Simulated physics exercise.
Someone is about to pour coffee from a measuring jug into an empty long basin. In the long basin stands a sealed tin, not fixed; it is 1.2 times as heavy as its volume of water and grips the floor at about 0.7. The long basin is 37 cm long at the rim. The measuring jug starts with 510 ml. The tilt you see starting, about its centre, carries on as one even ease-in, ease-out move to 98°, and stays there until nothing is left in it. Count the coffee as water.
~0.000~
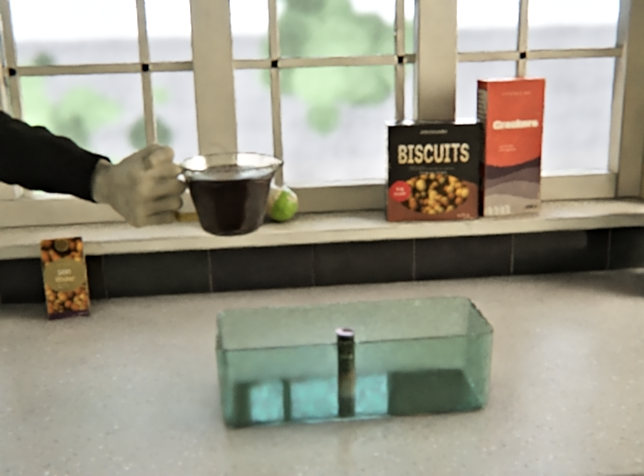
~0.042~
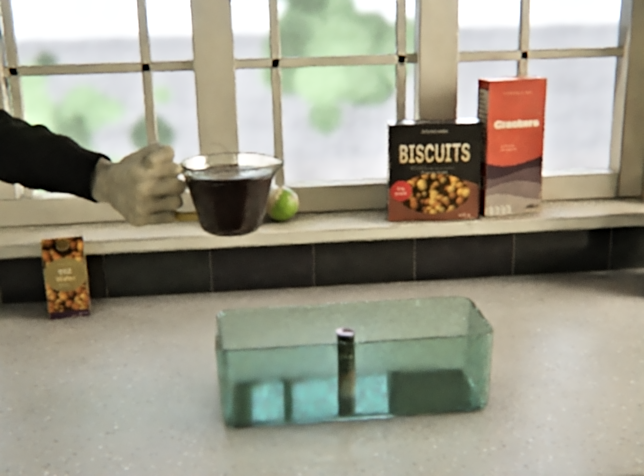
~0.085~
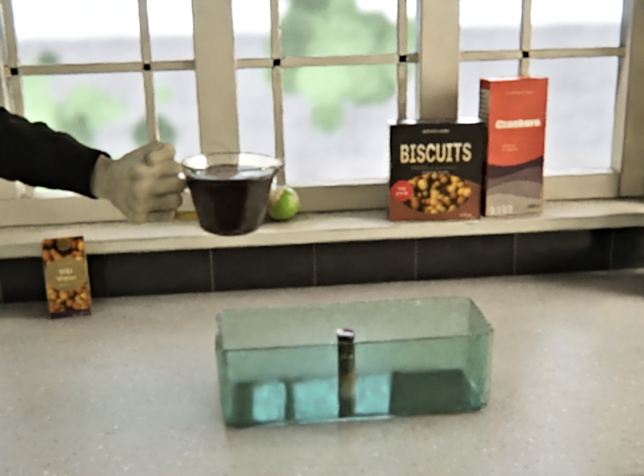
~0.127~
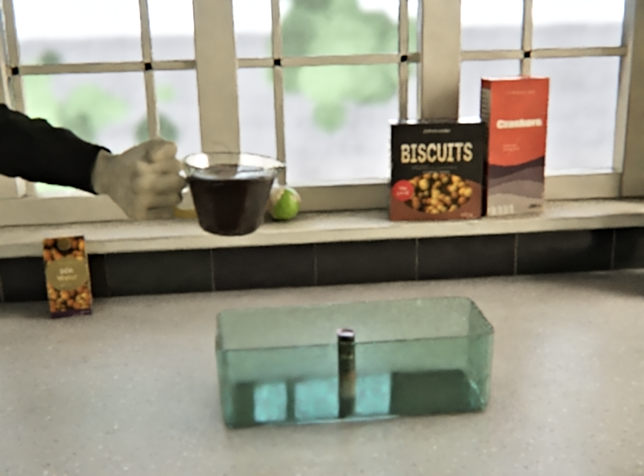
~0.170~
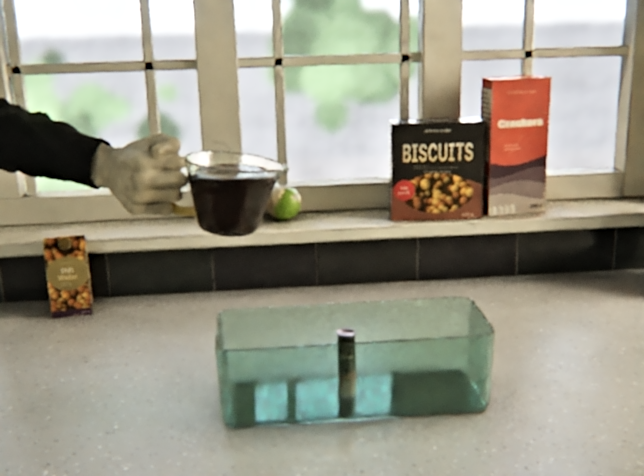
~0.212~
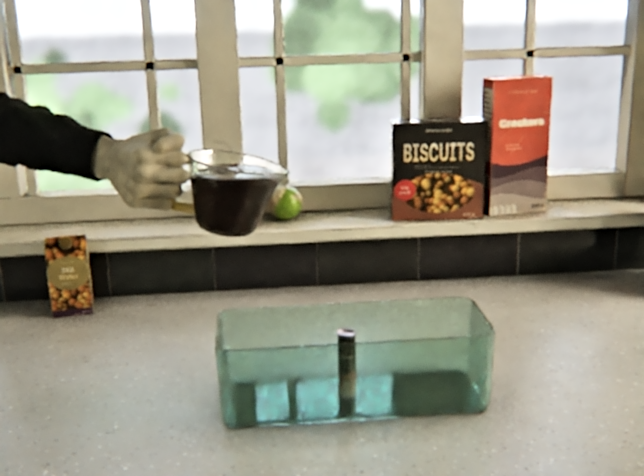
On a kitchen counter by a window, a gloved-looking hand holds a glass measuring jug of dark liquid above and left of a long greenish basin with a small tin inside, then slowly tilts the jug slightly to the right.
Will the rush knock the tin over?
It goes over.
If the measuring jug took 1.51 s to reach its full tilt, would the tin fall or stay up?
Then it goes over.
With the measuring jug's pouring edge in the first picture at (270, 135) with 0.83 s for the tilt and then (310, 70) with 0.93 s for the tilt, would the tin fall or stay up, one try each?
First it topples; then it keeps standing.
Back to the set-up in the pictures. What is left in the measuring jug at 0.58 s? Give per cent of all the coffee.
About 60 per cent.
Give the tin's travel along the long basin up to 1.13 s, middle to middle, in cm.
About 9 cm.
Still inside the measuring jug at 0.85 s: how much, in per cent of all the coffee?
Some 8 per cent.
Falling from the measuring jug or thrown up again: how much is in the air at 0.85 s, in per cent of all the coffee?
Some 20 per cent.
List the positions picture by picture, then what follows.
The first picture shows tilt 0°; pouring edge (285, 161); surface from (187, 174) to (272, 170); the long basin's rim runs from (217, 331) to (481, 315); the tin's top is at (345, 334).
The second picture shows tilt 0°; pouring edge (285, 161); surface from (186, 173) to (273, 170).
The third picture shows tilt 2°; pouring edge (286, 162); surface from (187, 173) to (273, 170).
The fourth picture shows tilt 4°; pouring edge (288, 165); surface from (189, 172) to (274, 171).
The fifth picture shows tilt 8°; pouring edge (289, 168); surface from (190, 172) to (277, 172).
The sixth picture shows tilt 12°; pouring edge (291, 172); surface from (192, 172) to (281, 172).
By 0.58 s the tilt is 67° and 60 per cent is still to pour; the tin stands where it began.
By 0.85 s the tilt is 96° and 8 per cent is still to pour; the tin stands 1 cm from where it began.
By 1.13 s the tilt is 98° and 0 per cent is still to pour; the tin lies on its side.
By 1.43 s the tilt is 98° and 0 per cent is still to pour; the tin lies on its side.
At rest the tin lies on its side.
